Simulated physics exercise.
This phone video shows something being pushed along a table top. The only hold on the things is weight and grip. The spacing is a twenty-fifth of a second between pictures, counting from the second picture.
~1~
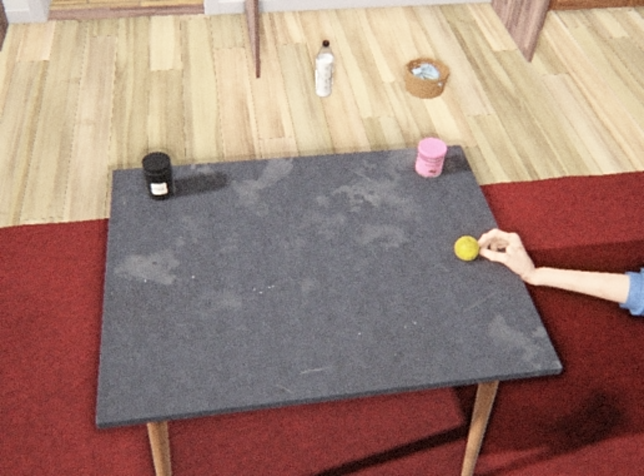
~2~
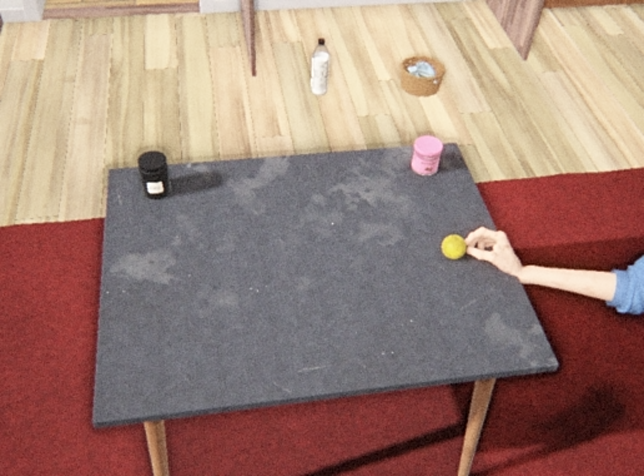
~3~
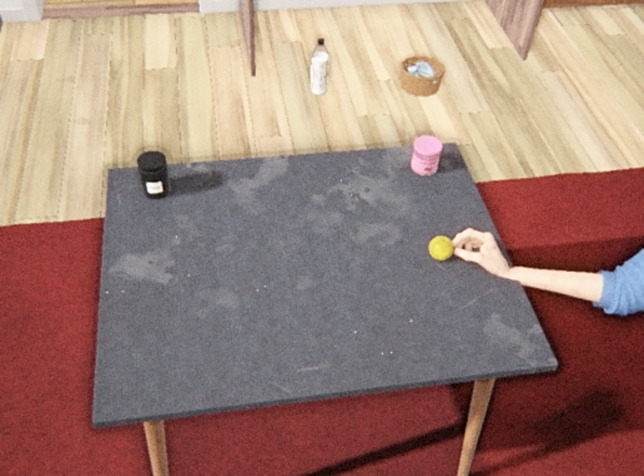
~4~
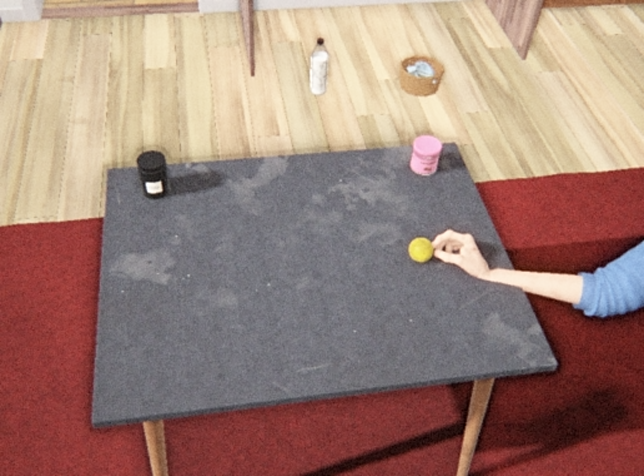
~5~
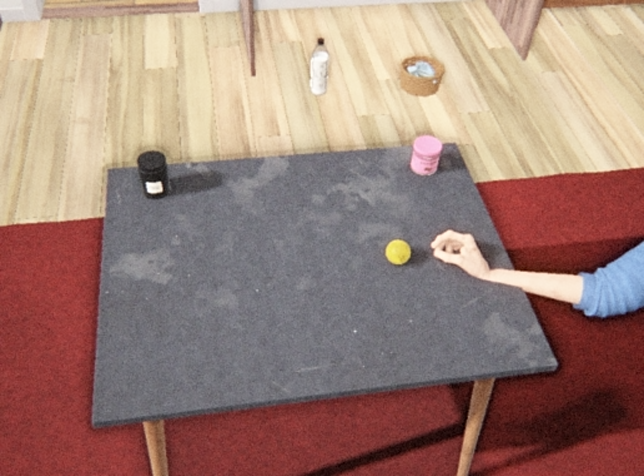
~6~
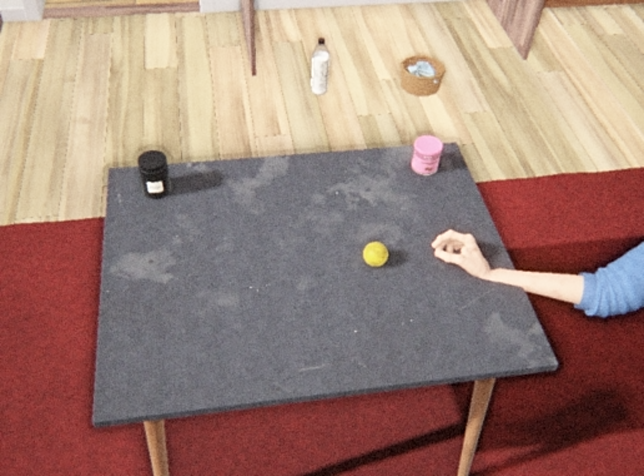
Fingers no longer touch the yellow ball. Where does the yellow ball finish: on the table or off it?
Off it.
Then, 0.20 s after the last picture, yellow ball rolled well along near (262, 265).
Then, 0.50 s after the last picture, yellow ball now off the table.
Then, 0.90 s after the last picture, things are still on the move.
By the end, off the table, yellow ball.
